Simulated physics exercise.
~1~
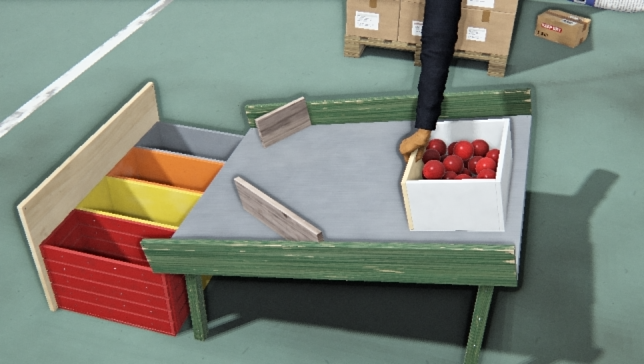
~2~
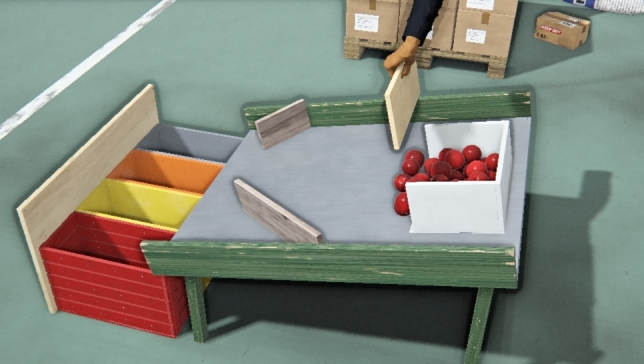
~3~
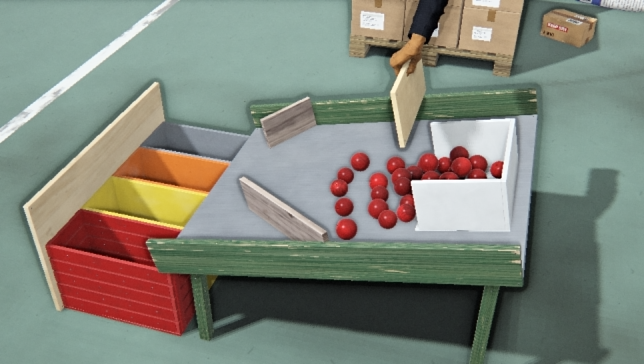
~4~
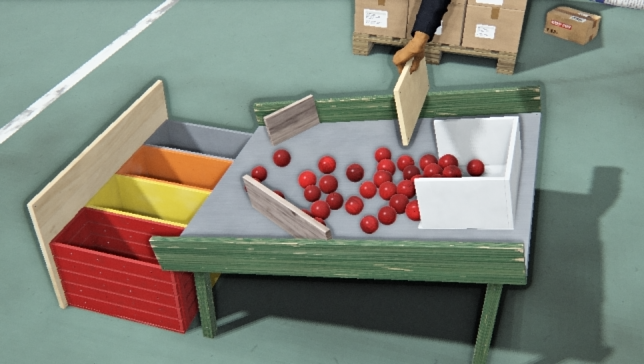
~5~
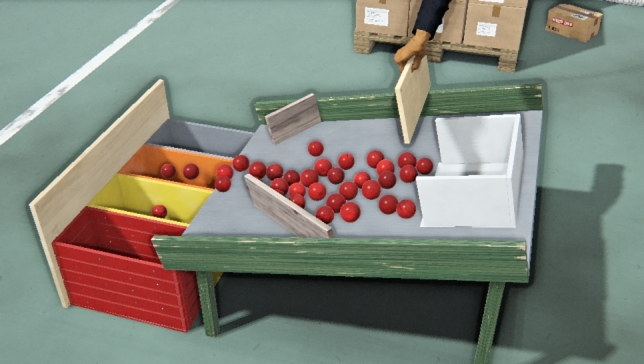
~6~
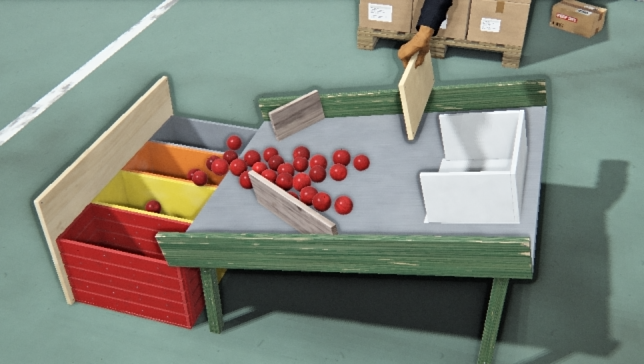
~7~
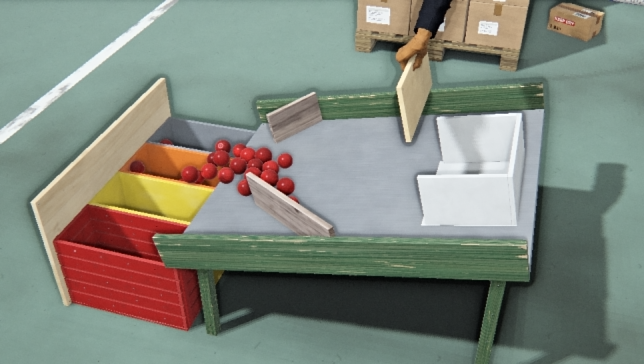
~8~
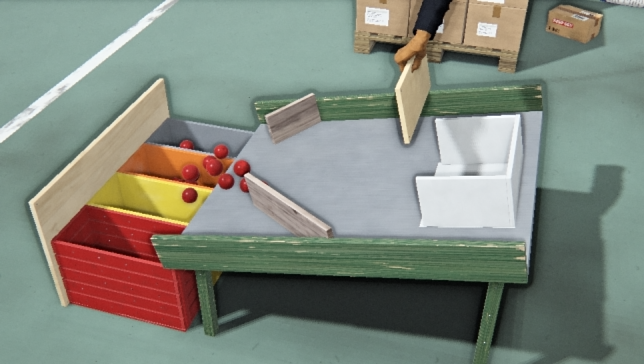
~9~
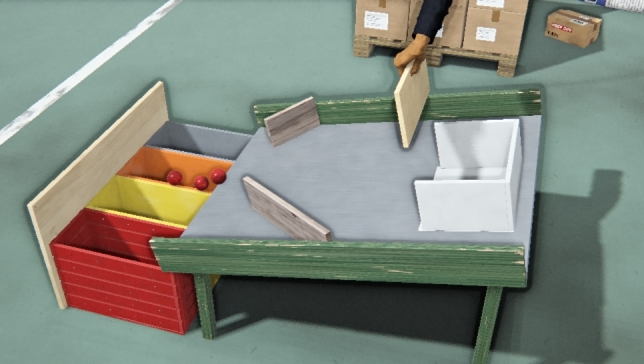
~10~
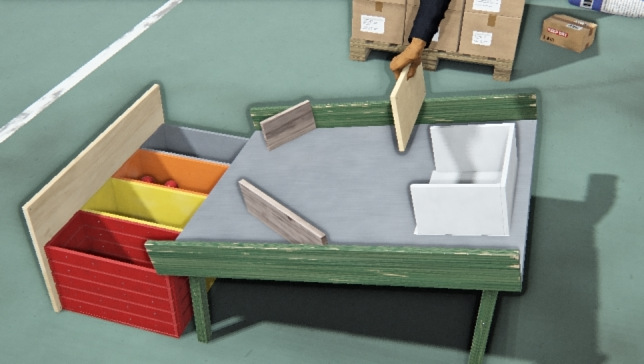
Red apples sit packed in a white pen at the right end of a sloping, green-railed table, held back by a wooden gate. A gloved hand lifts the gate up and away, then holds it still above the far rail. The apples spill out and roll left down the grey surface, spreading as they go. They bunch between two angled boards and drop off the low edge toward a row of coloured bins. Most fall into the orange tub, with a few landing in the yellow and grey ones beside it, leaving the table and pen empty.
